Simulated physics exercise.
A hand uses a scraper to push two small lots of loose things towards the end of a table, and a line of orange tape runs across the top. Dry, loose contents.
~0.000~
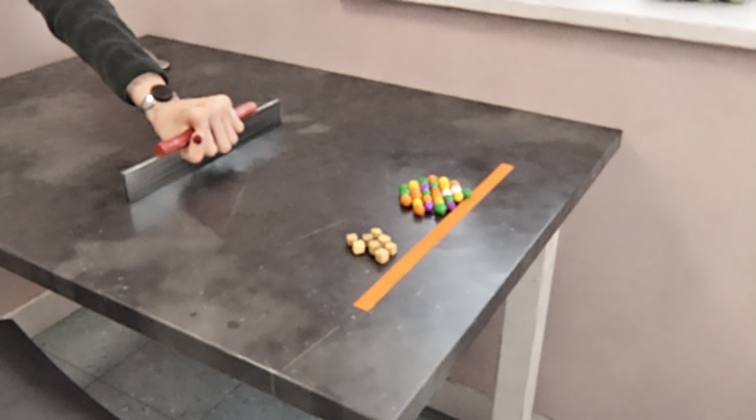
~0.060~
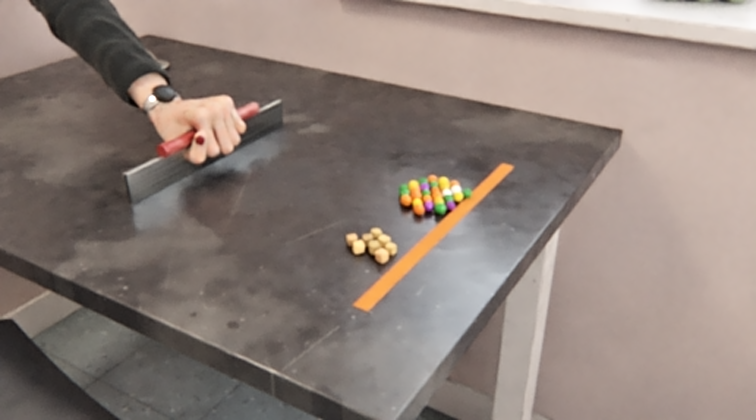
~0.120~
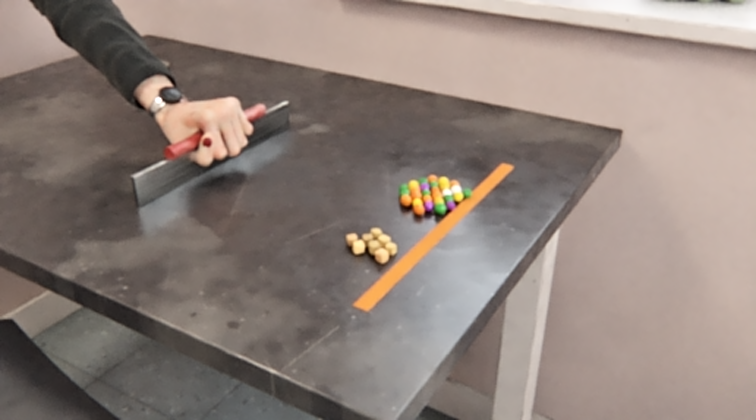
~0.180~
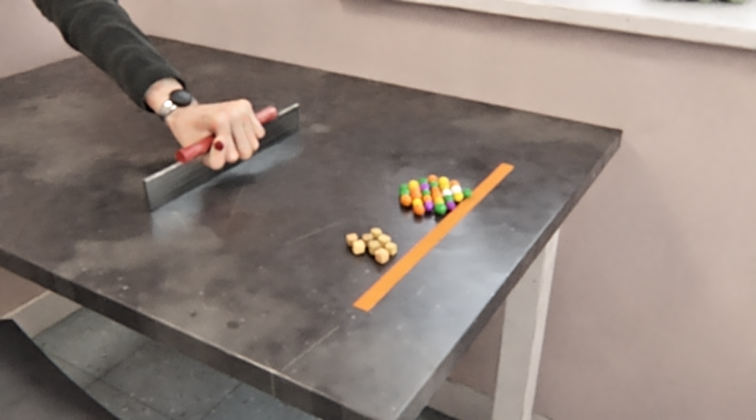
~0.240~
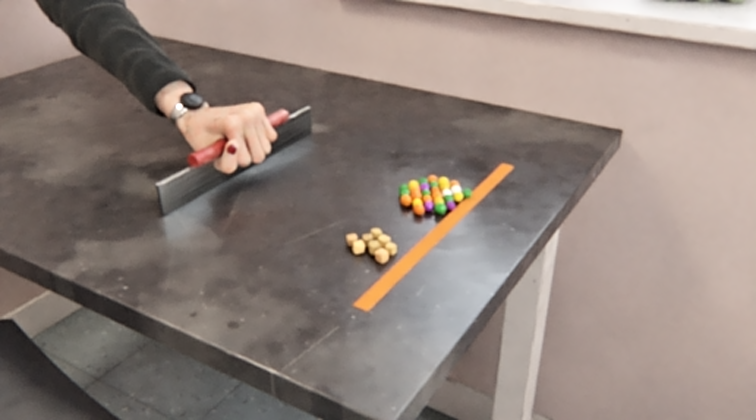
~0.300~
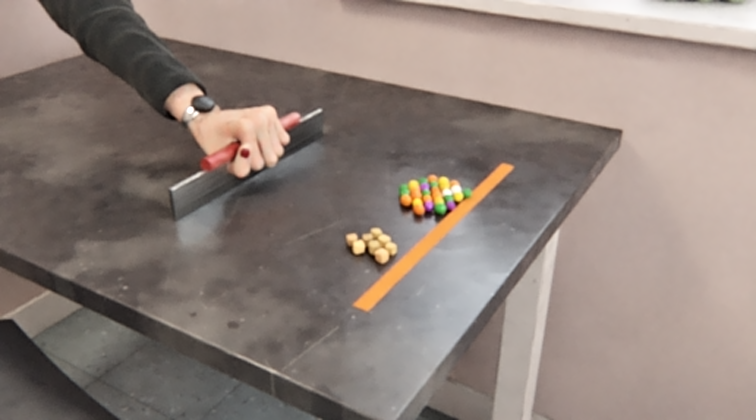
A hand in a dark sleeve and wristwatch, gripping a metal scraper by its red handle, slides it slowly rightward across a dark tabletop, seen from above at an angle by a still camera. Ahead lie small tan wooden cubes and, farther back, multicoloured round beads, beside orange tape near the right edge. The blade advances a short way, touching neither batch, and both stay still.
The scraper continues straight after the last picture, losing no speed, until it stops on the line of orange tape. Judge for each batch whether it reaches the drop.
My prediction: The near batch will manage to stay fully on the surface; the far batch will fail to stay fully on the surface.
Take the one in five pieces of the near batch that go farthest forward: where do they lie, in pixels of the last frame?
Around (442, 270).
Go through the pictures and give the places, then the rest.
In the first picture, scraper near (138, 181), at rest; orange tape near (503, 171), about a palm's width from the edge; edge at (527, 253); near batch near (375, 248), a few small wooden cubes; far batch near (437, 197), some round plastic beads.
In the second picture, scraper near (140, 182); far batch near (437, 197).
In the third picture, scraper near (147, 184); near batch near (375, 248).
In the fourth picture, scraper near (159, 188); far batch near (437, 197).
In the fifth picture, scraper near (172, 193); near batch near (375, 248).
In the sixth picture, scraper near (184, 197); orange tape near (503, 171); edge at (527, 253); near batch near (375, 248); far batch near (437, 197).
After 0.72 s, scraper still moving, near (351, 171); near batch all on the table, its front near (391, 249); far batch all on the table, its front near (467, 194).
After 1.16 s, scraper stopped at the orange tape; near batch all on the table, its front near (435, 277); far batch all on the table, its front near (533, 212).
After 1.44 s, scraper stopped at the orange tape; near batch all on the table, its front near (438, 277); far batch near half over the edge.
In the end (1.9 s), scraper stopped at the orange tape; near batch all on the table, its front near (438, 277); far batch the whole lot over the edge.
